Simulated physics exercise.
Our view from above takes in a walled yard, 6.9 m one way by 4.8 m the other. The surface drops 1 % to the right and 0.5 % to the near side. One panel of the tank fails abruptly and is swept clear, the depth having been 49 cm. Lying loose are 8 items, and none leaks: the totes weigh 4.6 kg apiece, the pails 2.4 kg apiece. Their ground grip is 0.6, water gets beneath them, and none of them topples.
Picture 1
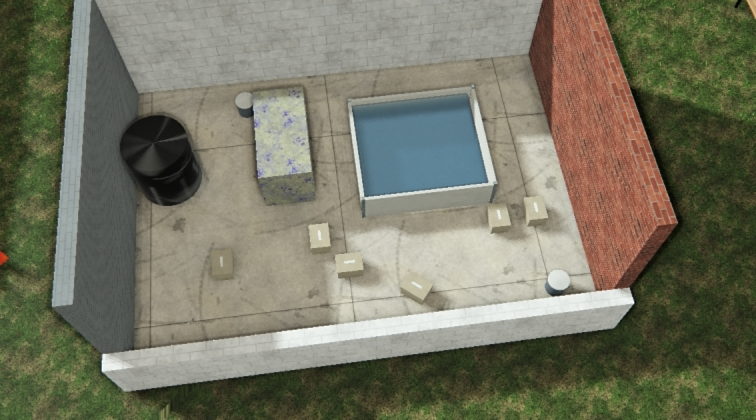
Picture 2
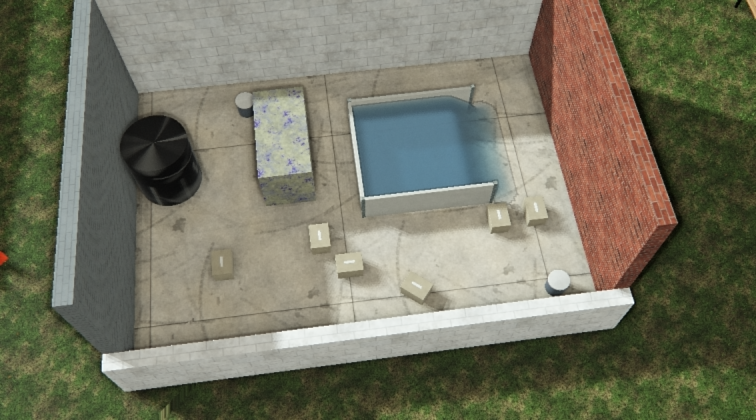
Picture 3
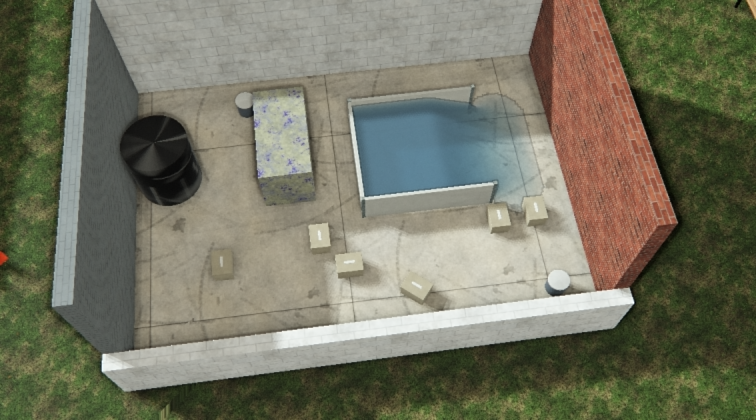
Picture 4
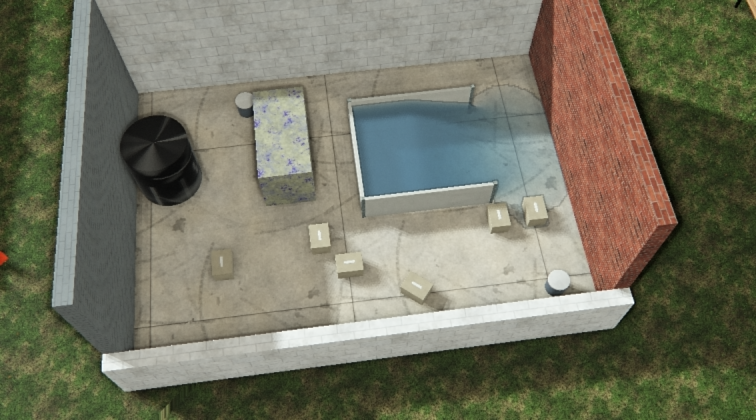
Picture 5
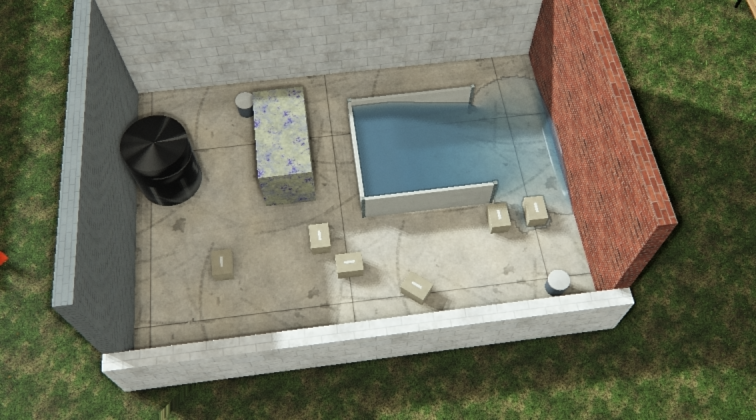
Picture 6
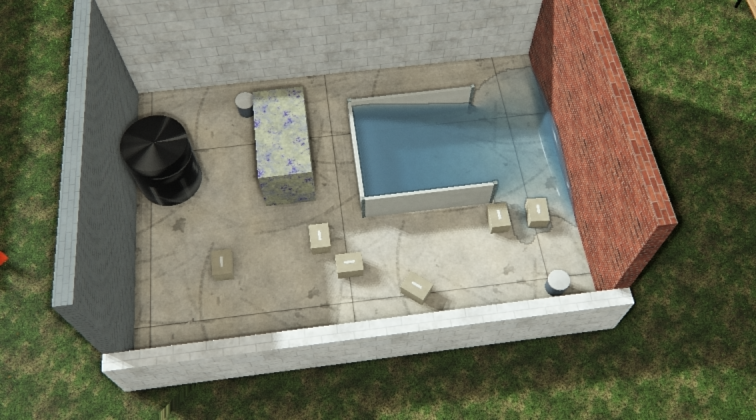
A pool of blue water stands in a pale-walled tank inside a concrete yard, seen from a fixed view high above, with grass outside. A black cylinder and a mottled block sit left, small beige boxes and grey pails lie scattered about, and a red brick wall closes the right side. The tank's right panel disappears and water spreads rightward across the floor to the brick wall, barely nudging one box.
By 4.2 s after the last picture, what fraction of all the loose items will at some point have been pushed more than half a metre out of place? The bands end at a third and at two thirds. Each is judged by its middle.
We'll see a moderate share moved that far, a third to two thirds.
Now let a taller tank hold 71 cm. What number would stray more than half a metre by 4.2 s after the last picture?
Then it comes to 7.
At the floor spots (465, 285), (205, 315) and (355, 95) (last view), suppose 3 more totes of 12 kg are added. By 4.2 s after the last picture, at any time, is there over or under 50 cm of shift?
Well, in turn they are above that, below that and above that.
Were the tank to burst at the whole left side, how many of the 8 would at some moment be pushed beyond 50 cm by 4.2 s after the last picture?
Then 4 of them would.
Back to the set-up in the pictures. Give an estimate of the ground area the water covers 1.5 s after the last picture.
About 11.5 m2.
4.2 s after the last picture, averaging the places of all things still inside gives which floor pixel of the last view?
They're centred close to (307, 230).
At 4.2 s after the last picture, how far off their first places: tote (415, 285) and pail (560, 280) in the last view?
Net shifts, in order: 140 cm and 400 cm.
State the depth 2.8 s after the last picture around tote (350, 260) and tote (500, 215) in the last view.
Close to 0 and 2 centimetres.
Then, 0.4 s after the last picture 0 of 8 are over 50 cm from their spots; 0 afloat.
Then, 1.5 s after the last picture 2 of 8 are over 50 cm from their spots; 2 afloat.
Then, 2.8 s after the last picture 3 of 8 are over 50 cm from their spots; 1 afloat.
Then, 4.2 s after the last picture 5 of 8 are over 50 cm from their spots, and 5 have been at some point; 4 afloat.
